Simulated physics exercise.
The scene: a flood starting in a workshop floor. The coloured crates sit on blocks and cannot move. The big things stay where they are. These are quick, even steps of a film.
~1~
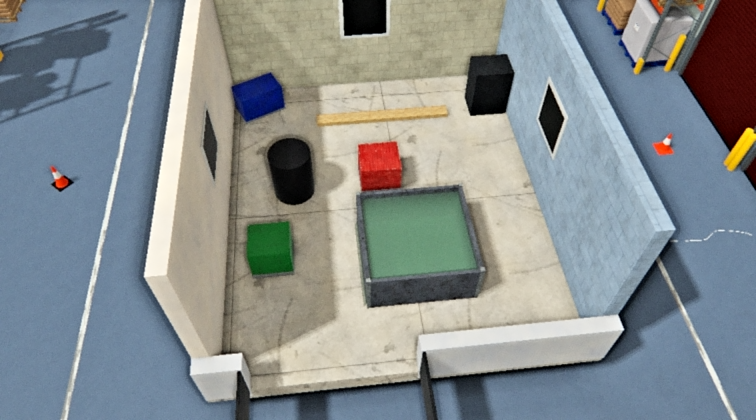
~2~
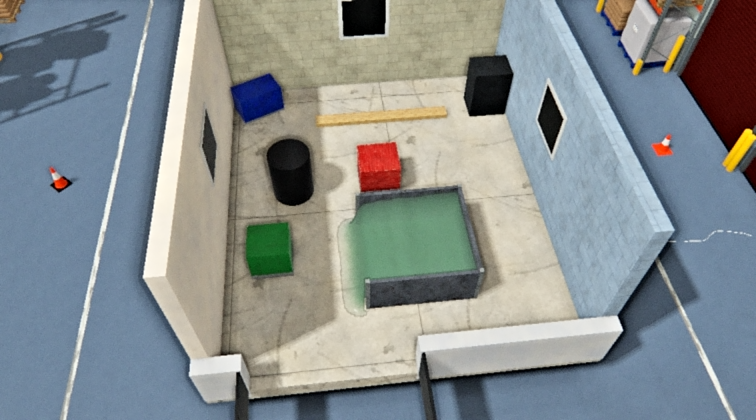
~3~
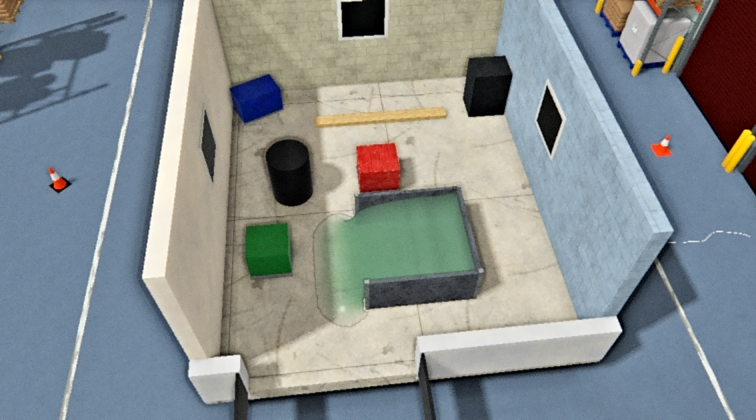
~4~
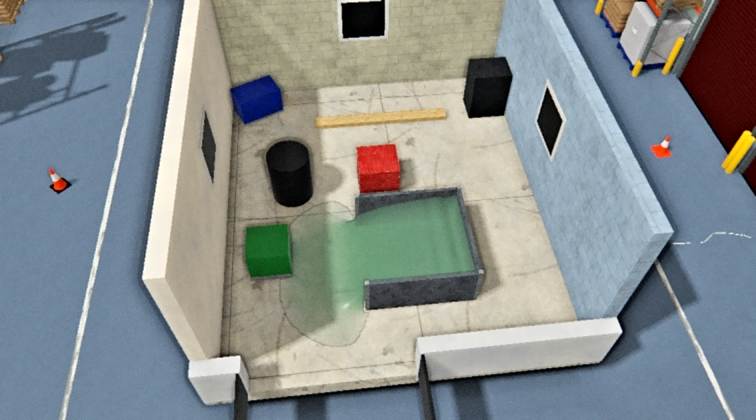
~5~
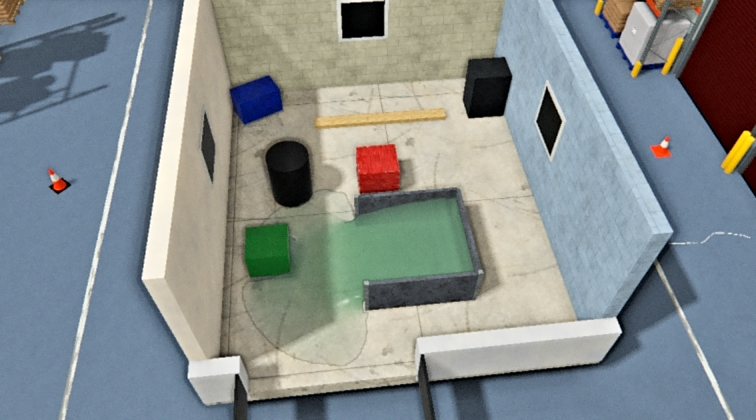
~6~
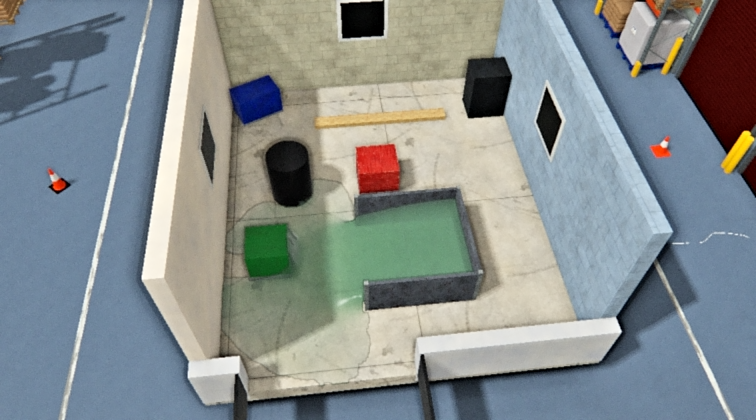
Workshop floor with an open tank losing its left side, green-tinted water pouring out leftward and spreading around a green box.
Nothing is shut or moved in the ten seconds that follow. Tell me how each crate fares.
One by one: The green crate is wetted; the red crate is wetted; the blue crate is wetted.
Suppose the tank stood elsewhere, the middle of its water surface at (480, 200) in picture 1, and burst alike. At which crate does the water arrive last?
It is the one in blue.
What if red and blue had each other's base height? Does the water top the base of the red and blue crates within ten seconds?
One by one: Red ends up wet, blue gets wet.
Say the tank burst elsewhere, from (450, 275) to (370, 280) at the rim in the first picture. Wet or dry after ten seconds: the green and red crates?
The green crate is safe, the red crate stays dry.
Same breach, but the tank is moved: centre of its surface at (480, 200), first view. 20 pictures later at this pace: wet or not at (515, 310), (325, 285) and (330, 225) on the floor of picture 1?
As listed: Clear, covered, covered.
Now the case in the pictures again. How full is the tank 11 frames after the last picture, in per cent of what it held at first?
Some 26 per cent.
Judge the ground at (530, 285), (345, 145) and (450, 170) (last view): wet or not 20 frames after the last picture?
One after the other: Not flooded, flooded, not flooded.
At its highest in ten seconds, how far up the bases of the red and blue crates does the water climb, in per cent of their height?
About 210 and 600 per cent.
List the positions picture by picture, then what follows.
The open tank at (417, 233) is whole and still, in the first frame.
The front is at (363, 313), out from the gap at (364, 254), in the second frame.
Water pours out at (364, 256) and has run to (344, 322), in the third frame.
Water pours out at (364, 258) and has run to (299, 324), in the fourth frame.
Water pours out at (363, 259) and has run to (257, 318), in the fifth frame.
Water pours out at (363, 259) and has run to (222, 322), in the sixth frame.
A moment on, water covers 25 % of the floor; the green crate water round its plinth, the red crate not reached, the blue crate not reached.
Next, water covers 35 % of the floor; the green crate water round its plinth, the red crate water round its plinth, the blue crate water round its plinth.
Then, water covers 45 % of the floor; the green crate water round its plinth, the red crate water round its plinth, the blue crate water round its plinth.
Later, water covers 75 % of the floor; the green crate water round its plinth, the red crate water round its plinth, the blue crate water round its plinth.
In the end, water covers 85 % of the floor; the green crate was topped, the red crate was topped, the blue crate was topped.
